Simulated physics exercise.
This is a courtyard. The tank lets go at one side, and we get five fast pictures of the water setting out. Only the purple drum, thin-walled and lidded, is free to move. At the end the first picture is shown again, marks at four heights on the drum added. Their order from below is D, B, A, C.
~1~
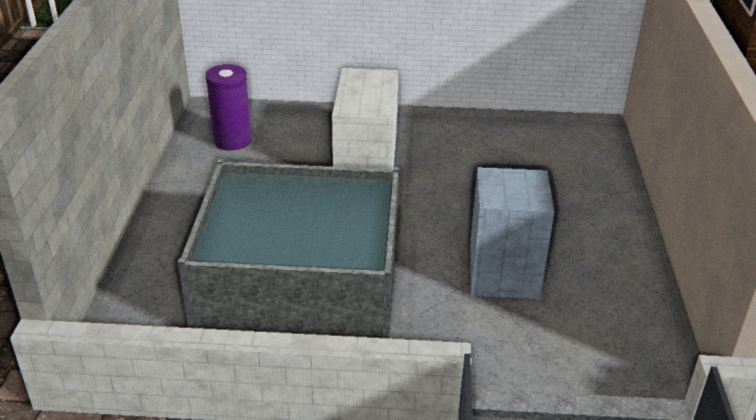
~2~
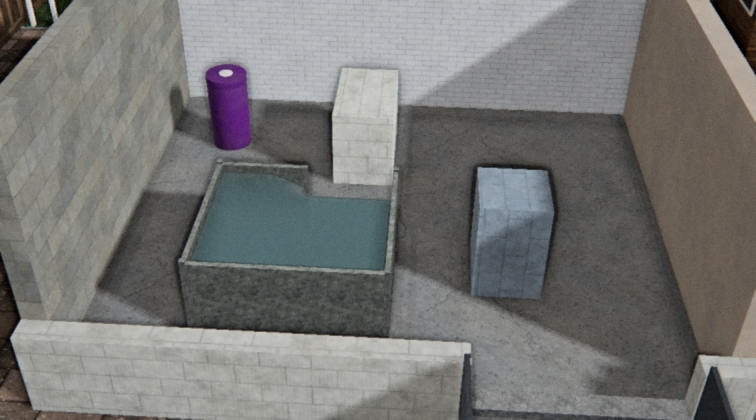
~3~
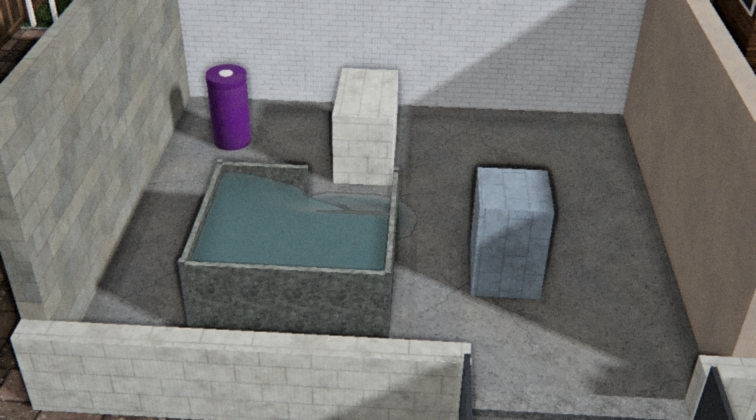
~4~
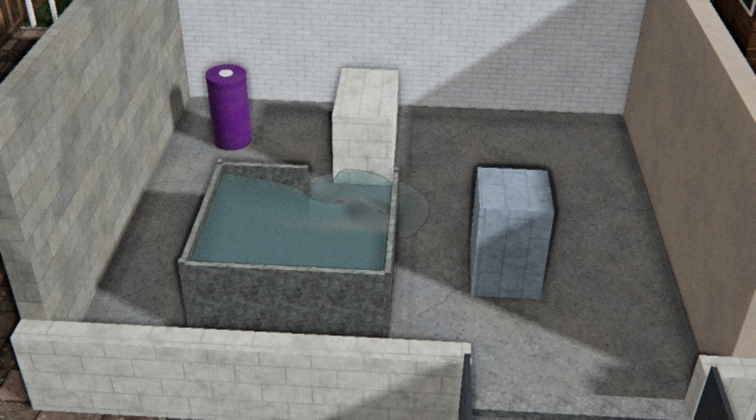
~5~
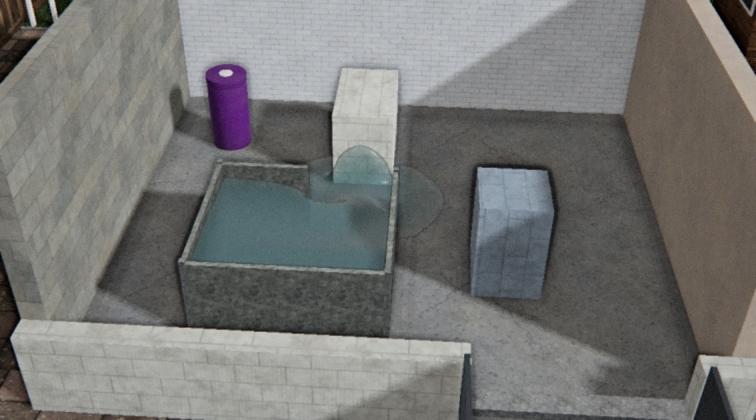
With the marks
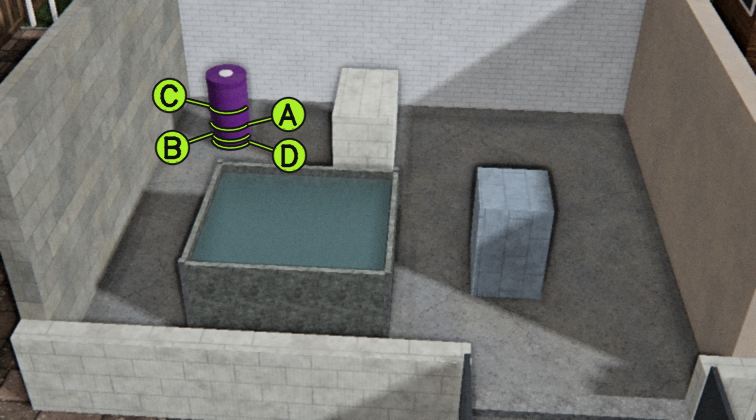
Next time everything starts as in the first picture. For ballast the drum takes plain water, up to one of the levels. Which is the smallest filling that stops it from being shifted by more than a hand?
Go for A.
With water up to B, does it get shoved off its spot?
Yes, it does.
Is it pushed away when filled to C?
No, not at all.
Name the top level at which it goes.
That would be B.
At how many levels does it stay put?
Two.
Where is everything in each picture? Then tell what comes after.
Lid of the purple drum at (226, 73); tank full, its middle at (297, 220); open gate at (583, 353).
Water covers 2 % of the ground, mostly out of sight from here.
Water covers 4 % of the ground, mostly out of sight from here.
Water covers 6 % of the ground, mostly out of sight from here.
Lid of the purple drum at (226, 73); water covers 8 % of the ground, mostly out of sight from here.
On the marked copy, A at (227, 130); B at (228, 141); C at (225, 113); D at (228, 147); from the bottom up D, B, A, C.
If A is chosen, it does not move.
If B is chosen, it is pushed about its own width away.
If C is chosen, it does not move.
If D is chosen, it is pushed about twice its own width away.
